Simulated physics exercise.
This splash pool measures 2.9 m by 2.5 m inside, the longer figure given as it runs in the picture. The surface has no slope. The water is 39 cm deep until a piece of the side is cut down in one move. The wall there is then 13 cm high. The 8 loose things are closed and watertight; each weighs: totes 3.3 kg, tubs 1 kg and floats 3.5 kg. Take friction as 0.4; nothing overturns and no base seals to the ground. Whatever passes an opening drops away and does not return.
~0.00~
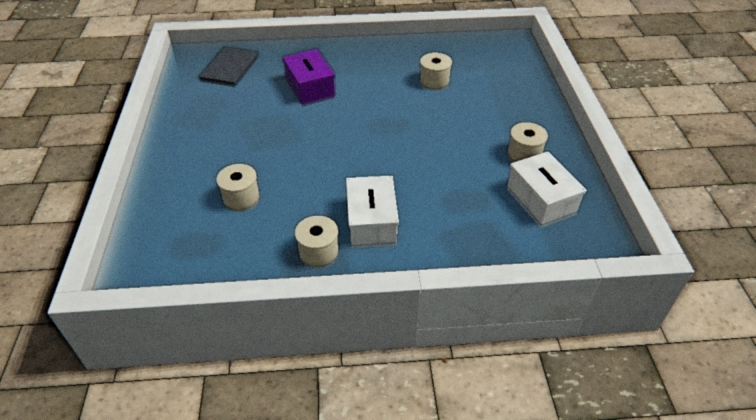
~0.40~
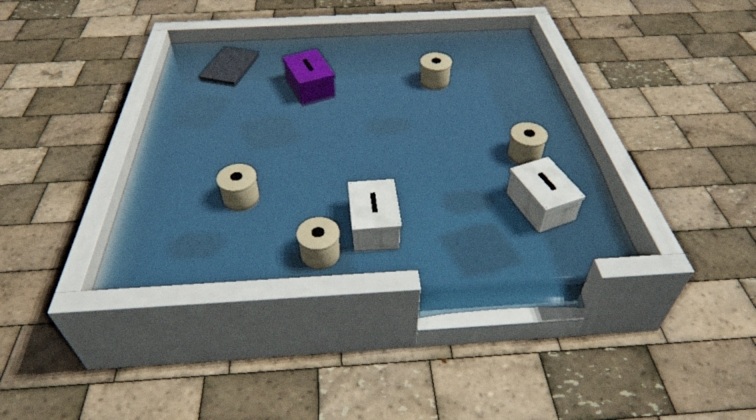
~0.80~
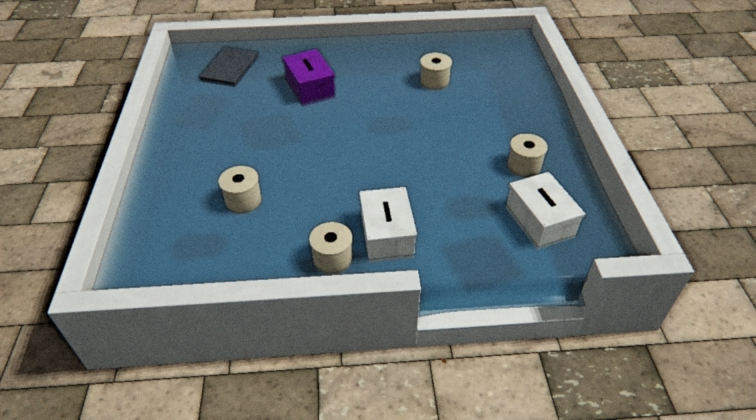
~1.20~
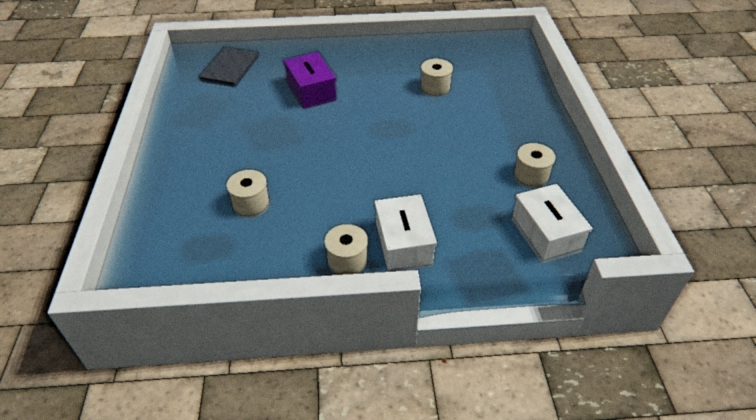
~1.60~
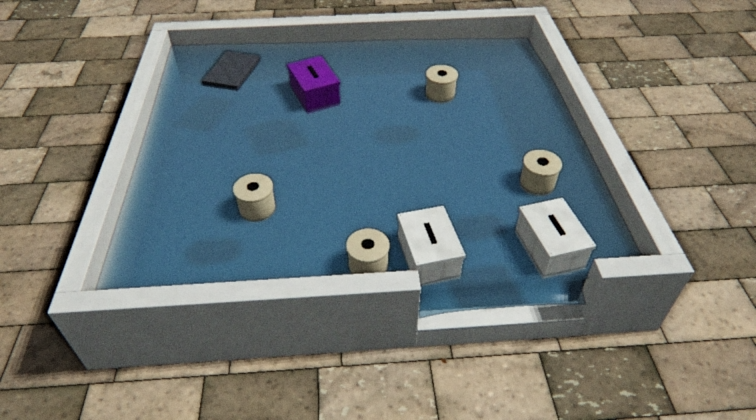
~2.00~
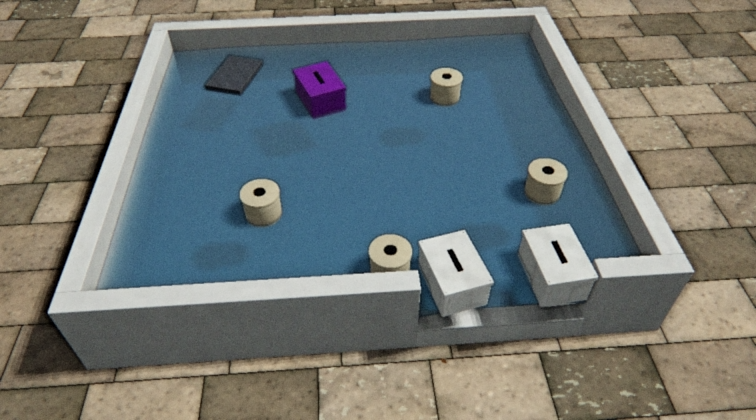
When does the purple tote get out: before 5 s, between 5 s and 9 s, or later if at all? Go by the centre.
Expect it after the second time or never.
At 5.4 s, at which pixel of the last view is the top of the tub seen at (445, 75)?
At about (462, 99).
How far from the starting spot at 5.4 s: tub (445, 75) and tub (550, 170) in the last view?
In turn: 40 cm, washed out.
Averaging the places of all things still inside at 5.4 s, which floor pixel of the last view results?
Near (363, 186).
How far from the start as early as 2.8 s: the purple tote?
Roughly 10 cm by then.
After 2.8 s the purple tote is near (325, 80), 0.1 m from its start, afloat; 2 of 8 are out; 6 afloat.
After 5.4 s the purple tote is near (334, 93), 0.3 m from its start, afloat; 3 of 8 are out; 5 afloat.
After 8.0 s the purple tote is near (338, 105), 0.4 m from its start, afloat; 3 of 8 are out; 5 afloat.
After 12.0 s the purple tote is near (353, 119), 0.5 m from its start, afloat; 3 of 8 are out; 5 afloat.
